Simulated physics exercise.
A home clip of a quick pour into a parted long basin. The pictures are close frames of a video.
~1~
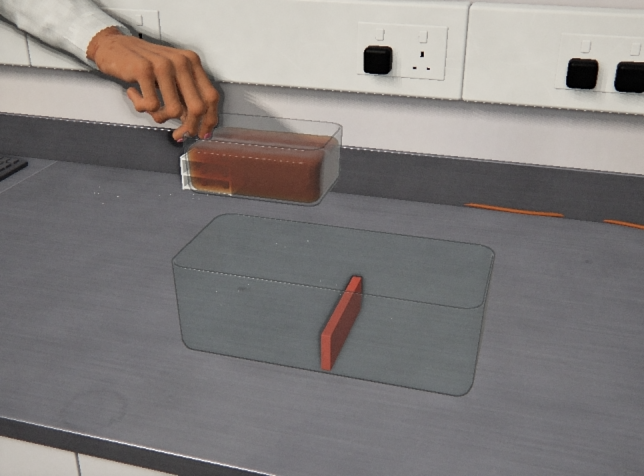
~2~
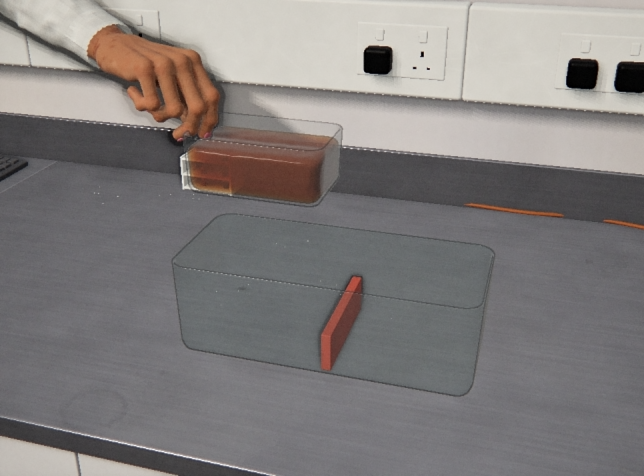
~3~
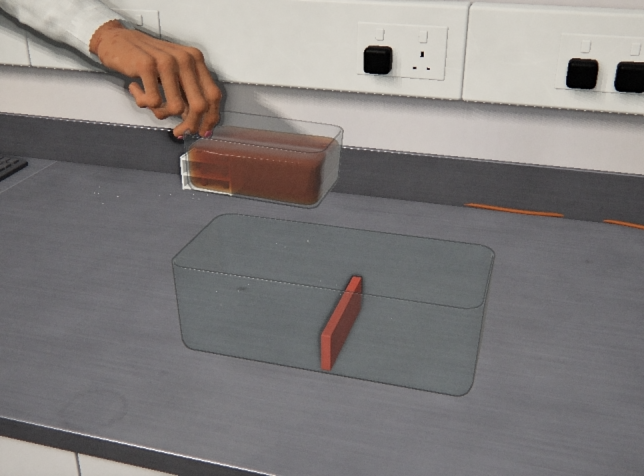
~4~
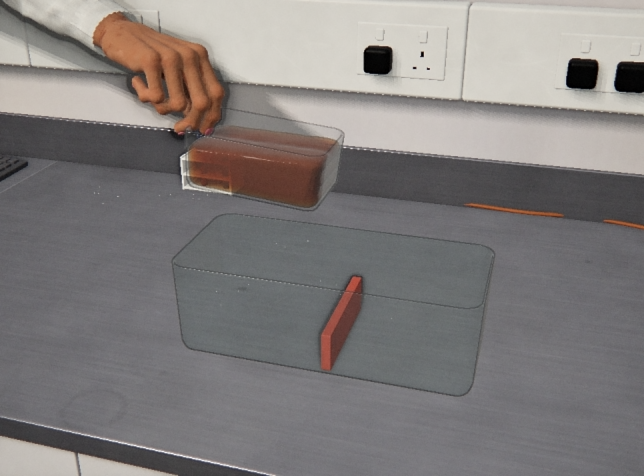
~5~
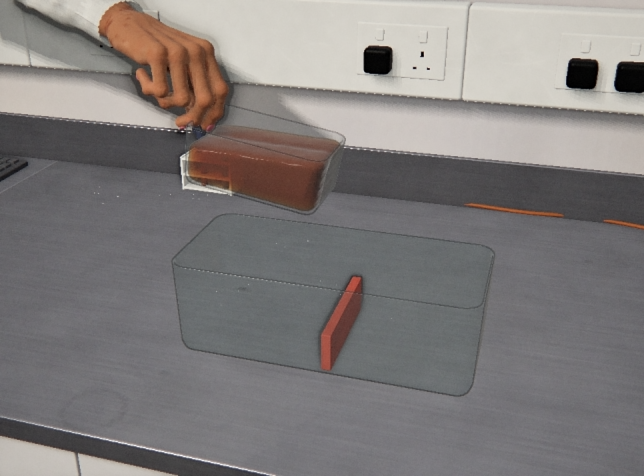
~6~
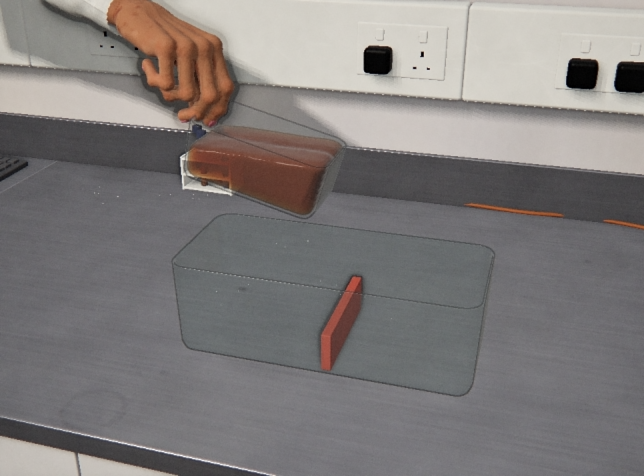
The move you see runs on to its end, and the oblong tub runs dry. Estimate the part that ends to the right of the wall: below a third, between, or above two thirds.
It comes to above two thirds.
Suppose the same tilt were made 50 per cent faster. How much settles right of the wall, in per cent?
It comes to 75 per cent or so.
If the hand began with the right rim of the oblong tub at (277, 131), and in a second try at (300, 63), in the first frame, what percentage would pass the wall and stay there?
Roughly 35 per cent, and 70 per cent.
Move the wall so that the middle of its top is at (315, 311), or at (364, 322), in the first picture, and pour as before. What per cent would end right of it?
First some 85, then 60 per cent.
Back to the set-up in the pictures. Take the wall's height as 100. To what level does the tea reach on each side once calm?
Left about 10, right about 50.
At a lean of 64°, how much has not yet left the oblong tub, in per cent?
It comes to 40 per cent or so.
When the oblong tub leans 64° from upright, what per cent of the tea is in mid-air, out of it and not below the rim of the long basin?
Some 30 per cent.
A moment on, the oblong tub is tipped part way and 38 per cent is still to pour, 0 is left of the wall and 30 right of it.
Next, the oblong tub is tipped on its side and 9 per cent is still to pour, 10 is left of the wall and 77 right of it.
Then the oblong tub is tipped on its side and 1 per cent is still to pour, 21 is left of the wall and 77 right of it.
Later the oblong tub is tipped on its side and 0 per cent is still to pour, 22 is left of the wall and 77 right of it.
At rest 22 per cent lies left of the wall, 77 right of it and 0 outside.
